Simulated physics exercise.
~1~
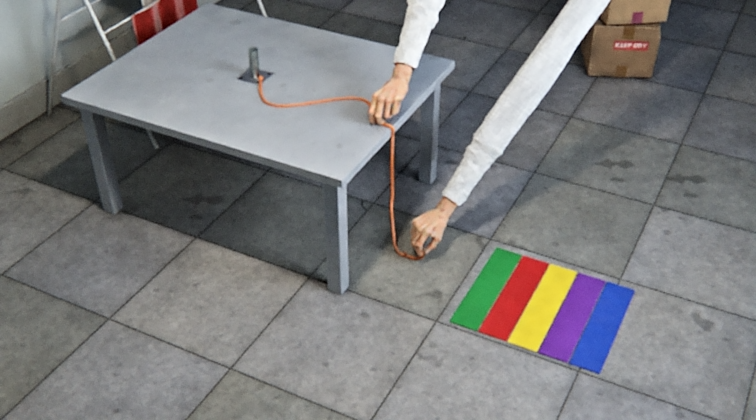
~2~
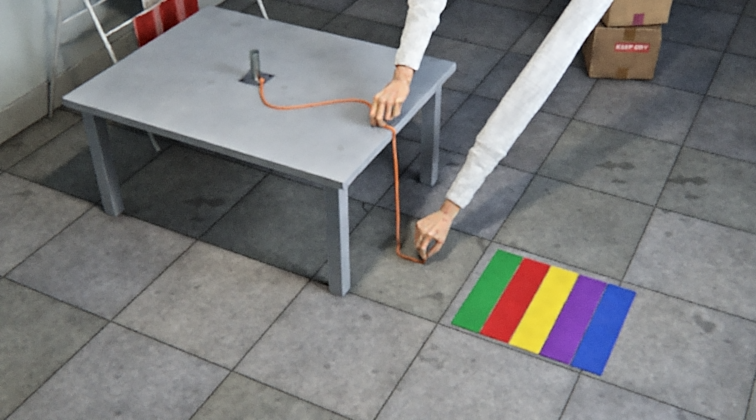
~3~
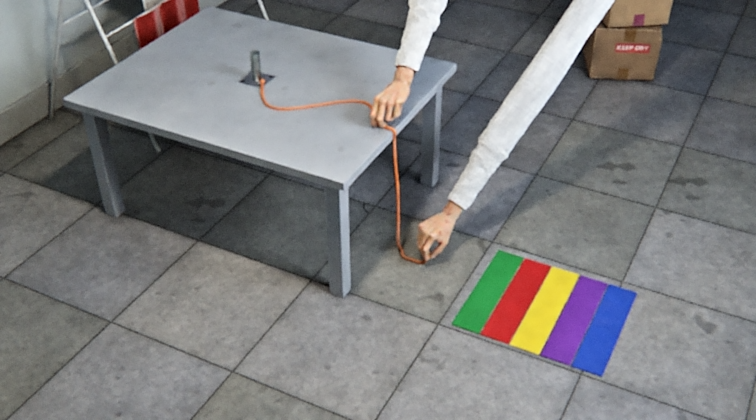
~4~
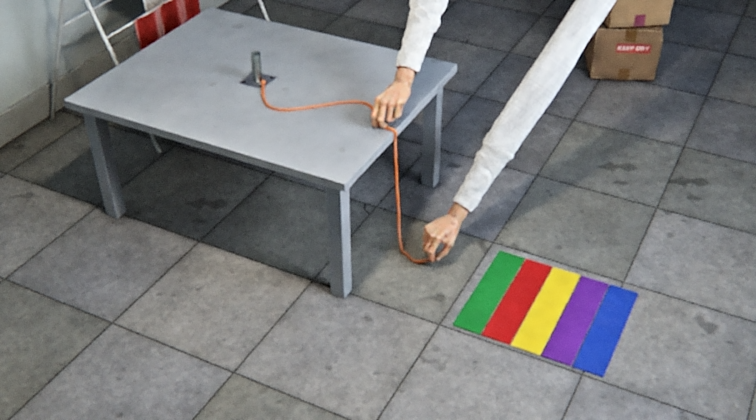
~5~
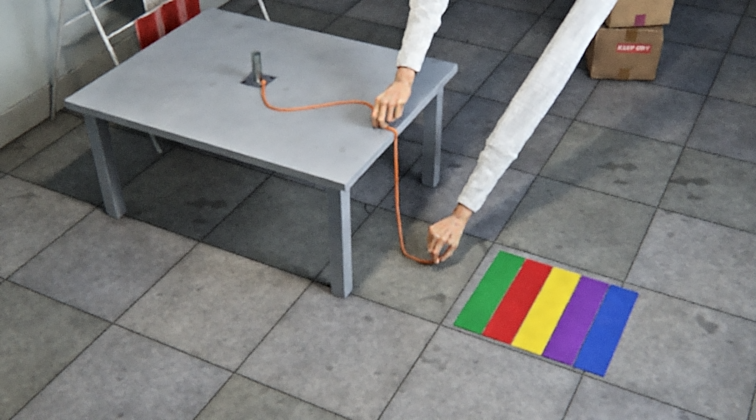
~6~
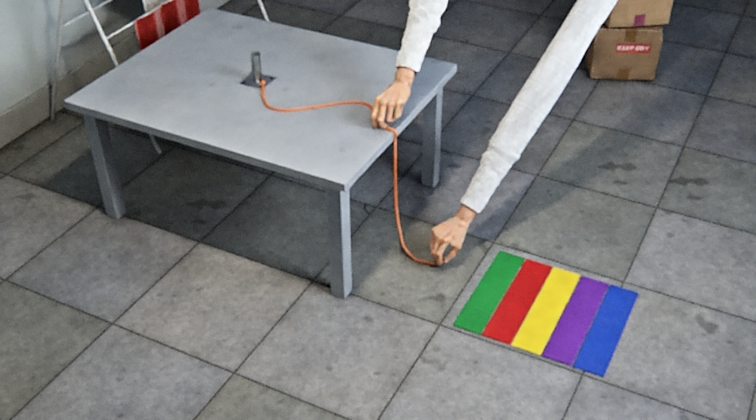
On a grey tiled floor seen from above at an angle, a low grey table stands at left near a white wall. An orange lead runs from a small metal post across the tabletop and over its edge, with green, red, yellow, purple and blue strips at right and cardboard boxes behind. One white-sleeved hand stays at the edge while the other shifts the lead's lower end slightly right, the view nearly still.
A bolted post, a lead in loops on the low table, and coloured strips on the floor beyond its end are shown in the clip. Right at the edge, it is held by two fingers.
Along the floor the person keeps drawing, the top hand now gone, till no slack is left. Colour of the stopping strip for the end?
Purple.
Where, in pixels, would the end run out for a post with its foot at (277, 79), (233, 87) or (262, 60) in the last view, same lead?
First (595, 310), then (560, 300), then (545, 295).
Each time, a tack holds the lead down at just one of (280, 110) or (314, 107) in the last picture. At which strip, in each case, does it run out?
The end comes to rest on yellow and then on yellow.
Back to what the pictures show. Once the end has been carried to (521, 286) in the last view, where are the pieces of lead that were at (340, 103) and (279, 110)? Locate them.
(366, 115) and (314, 99).
Soon after, end near (521, 286); over red.
After that, end near (557, 298); over yellow.
At the stop, end near (579, 305); over purple. It gets as far as the purple strip.
